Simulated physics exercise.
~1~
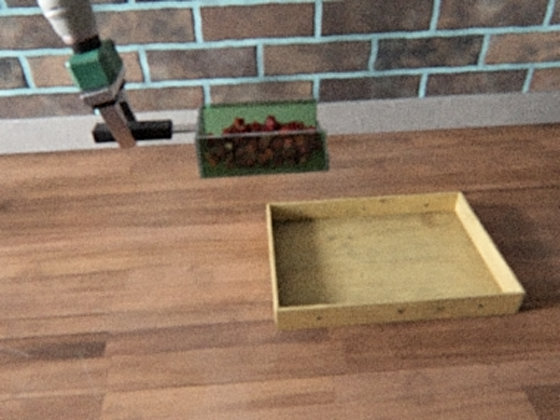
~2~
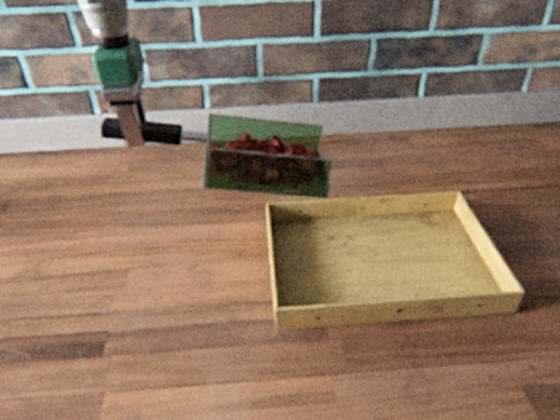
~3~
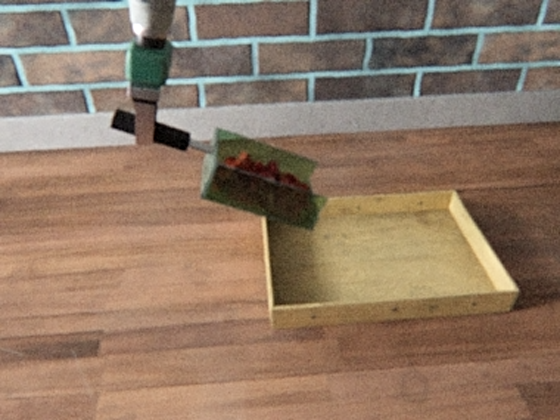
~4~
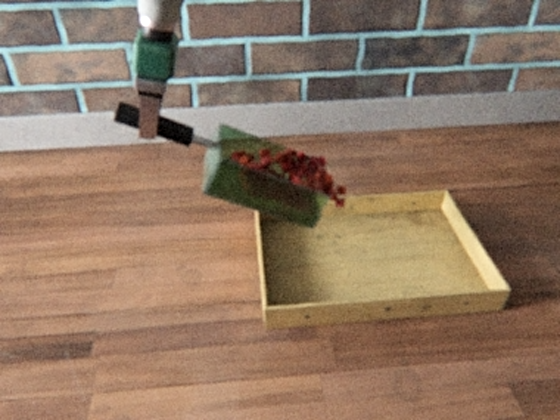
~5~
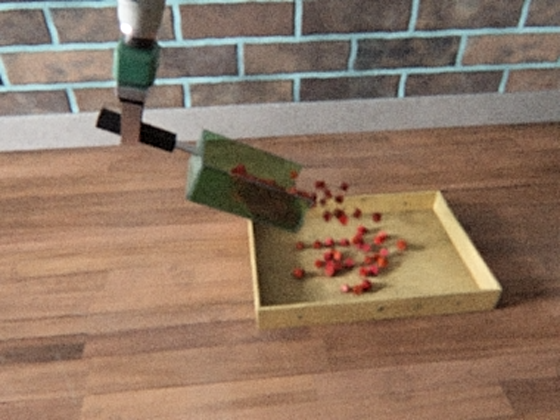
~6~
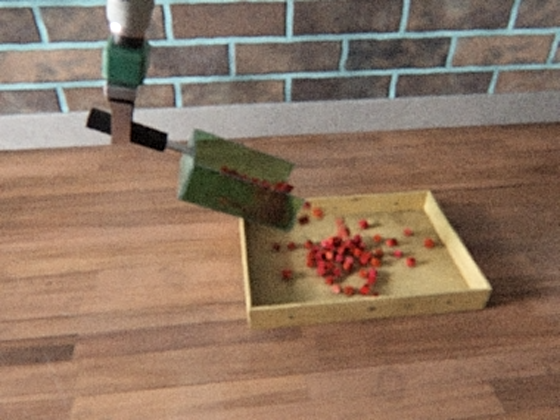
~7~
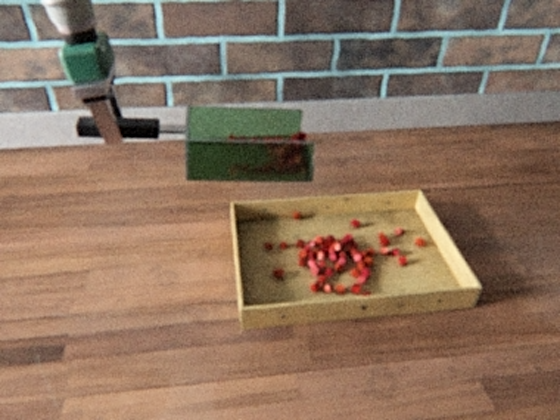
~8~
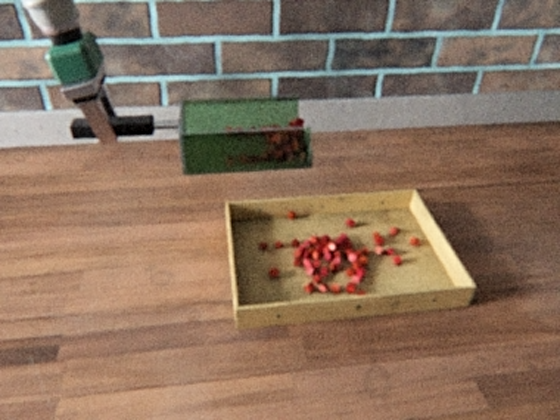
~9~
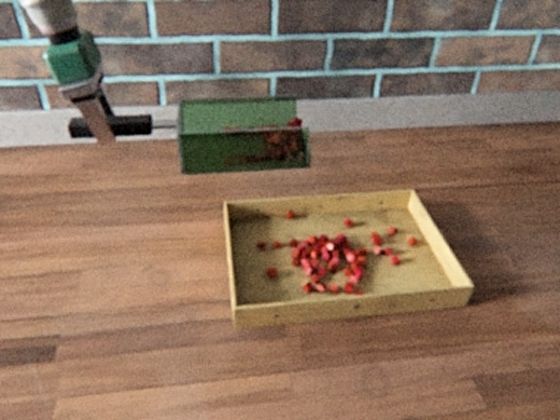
Red cubes spilled from a green, see-through box as a robot arm lowered and tipped it over a shallow wooden tray, scattering most of them inside; the arm then raised and leveled the box, with some pieces still left in it.
